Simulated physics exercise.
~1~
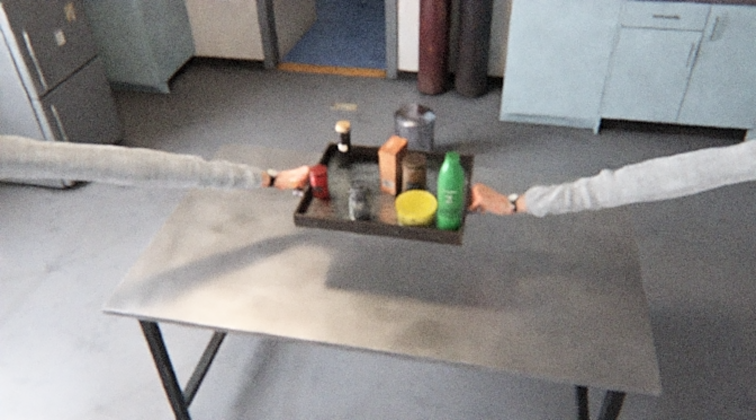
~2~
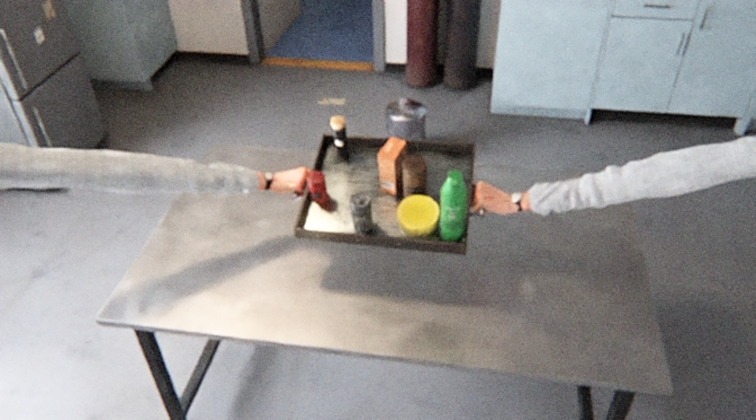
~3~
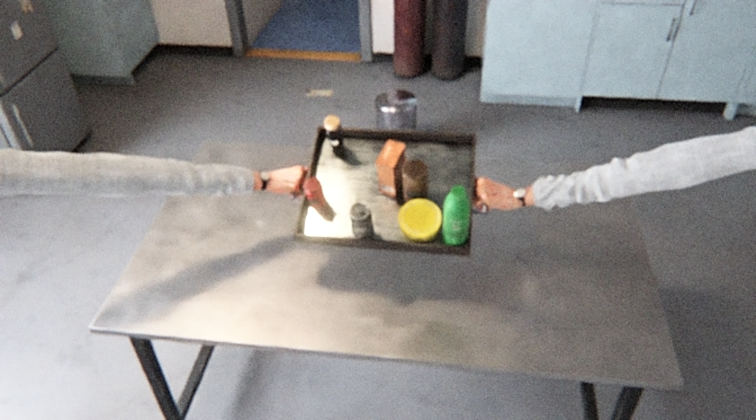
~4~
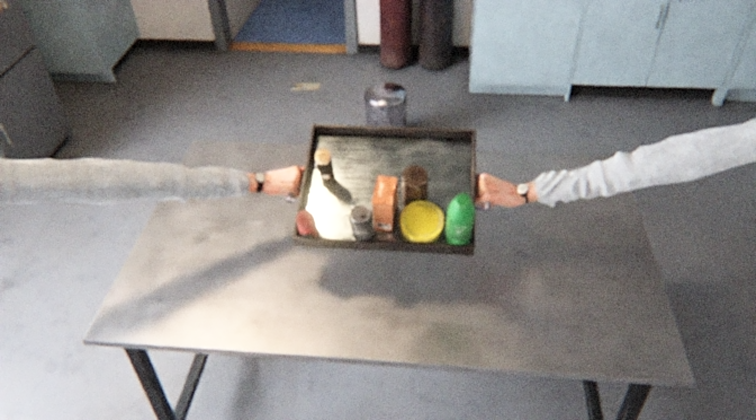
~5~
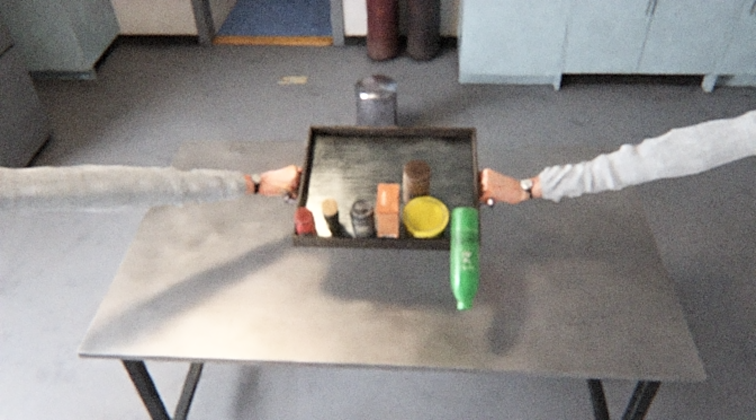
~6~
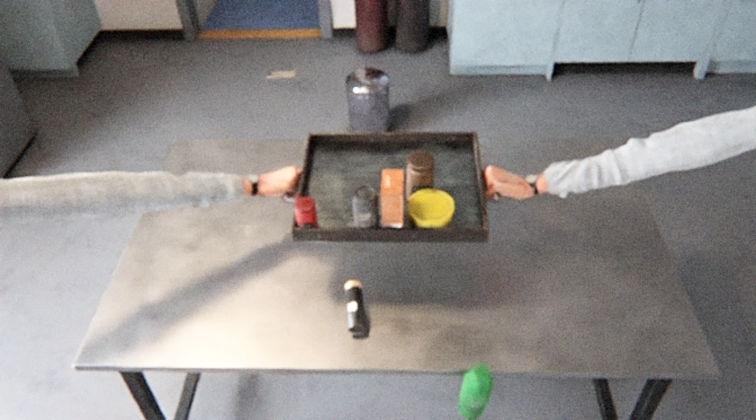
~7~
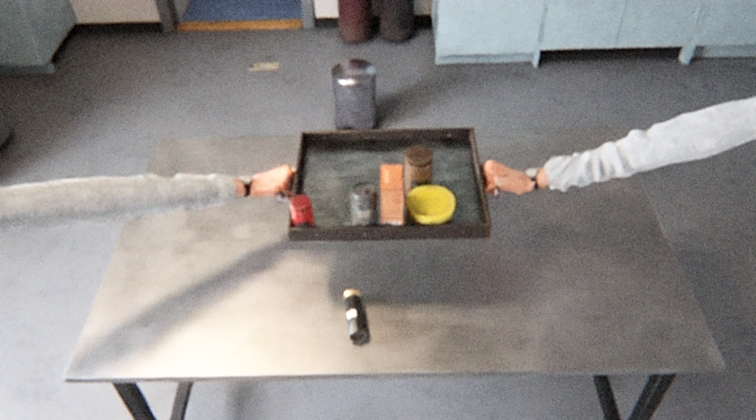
The clip opens on two hands holding a dark rimmed tray above a metal table, with a green bottle, yellow tub, brown jar, orange packet, grey can, and red and black shakers on it. The hands tip the near edge down, and several items begin to lean. The black shaker, orange packet and red shaker shift toward the near rim. As the tray starts back toward level, the green bottle pitches over the edge upside down, and the black shaker follows. The bottle drops out of view, while the black shaker lies on the table below the level tray, where five items remain upright.
